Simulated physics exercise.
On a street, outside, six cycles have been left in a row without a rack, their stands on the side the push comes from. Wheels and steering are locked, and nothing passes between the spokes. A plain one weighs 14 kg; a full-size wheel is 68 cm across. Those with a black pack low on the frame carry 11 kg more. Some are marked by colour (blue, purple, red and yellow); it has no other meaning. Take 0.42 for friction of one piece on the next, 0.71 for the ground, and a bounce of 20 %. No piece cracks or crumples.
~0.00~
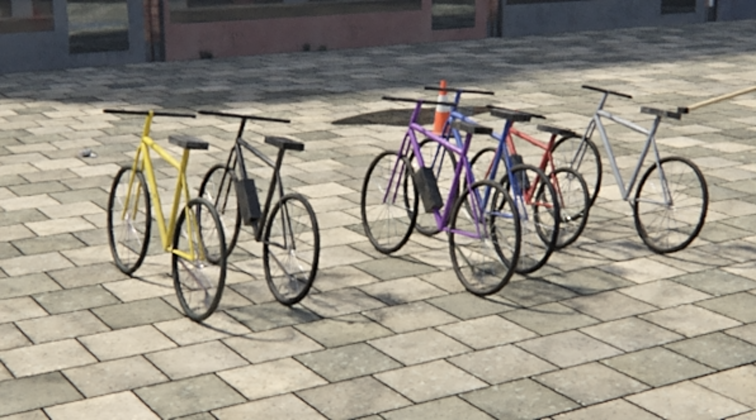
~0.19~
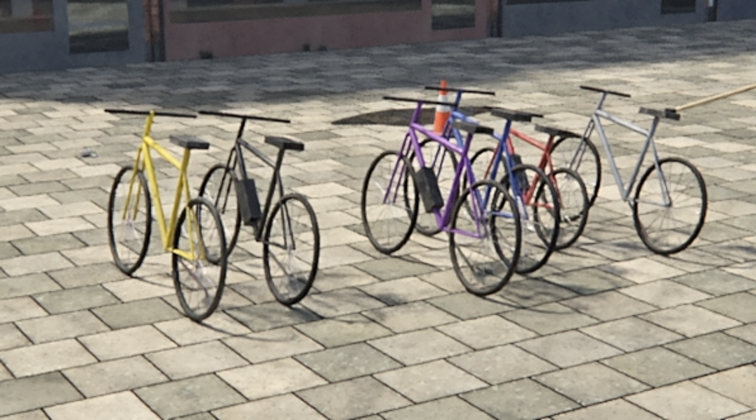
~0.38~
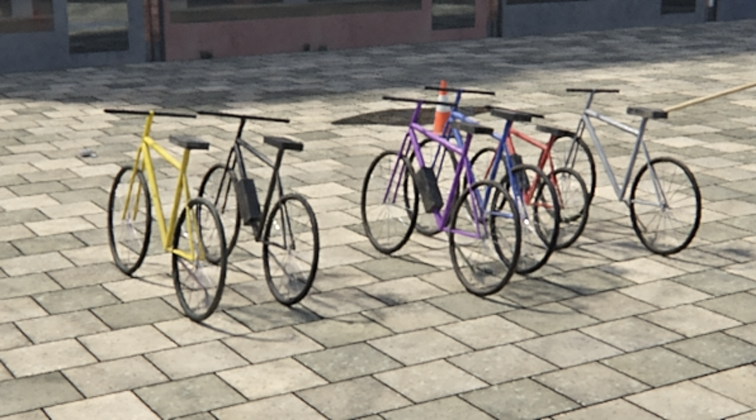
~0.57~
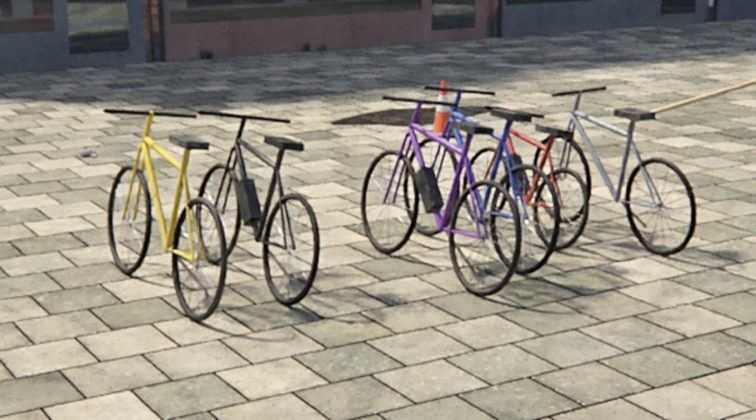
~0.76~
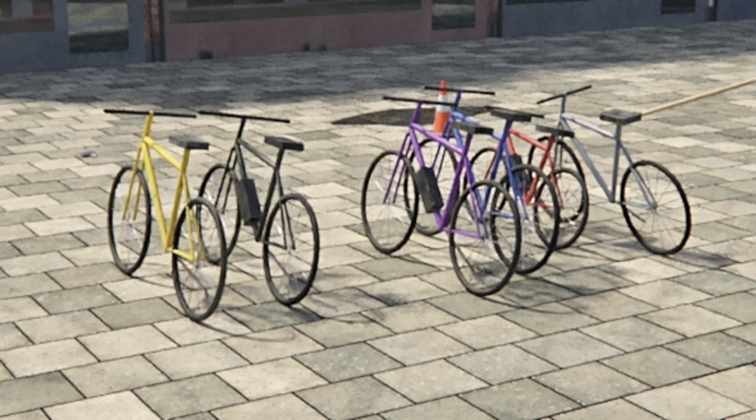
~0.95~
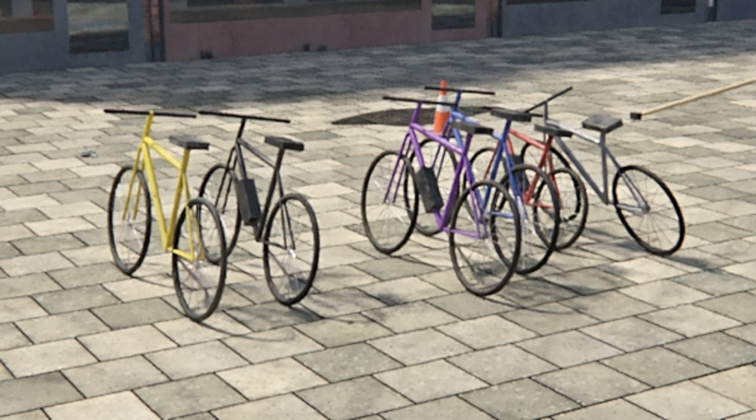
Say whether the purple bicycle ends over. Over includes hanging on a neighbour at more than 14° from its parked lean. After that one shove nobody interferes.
In the end the purple bicycle remains upright.
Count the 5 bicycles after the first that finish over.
It comes to 1.
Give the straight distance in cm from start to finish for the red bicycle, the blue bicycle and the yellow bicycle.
Moved: Red 40, blue 10, yellow 0.
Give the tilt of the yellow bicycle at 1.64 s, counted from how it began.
About 0°.
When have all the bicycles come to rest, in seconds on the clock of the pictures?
At about 2.0 s.
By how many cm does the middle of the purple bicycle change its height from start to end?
It ends some 0 cm lower.
By 1.64 s, 1 of the 5 other bicycles over; purple bicycle unmoved; red bicycle tilted 33°.
By 1.84 s, 1 of the 5 other bicycles over; purple bicycle unmoved; red bicycle tilted 47°.
When it is over (2.3 s), 1 of the 5 other bicycles over; purple bicycle unmoved; red bicycle tilted 46°; blue bicycle tilted 9°. Four left standing. In pixels of the last frame, middles, purple bicycle near (439, 187), red bicycle near (479, 186).
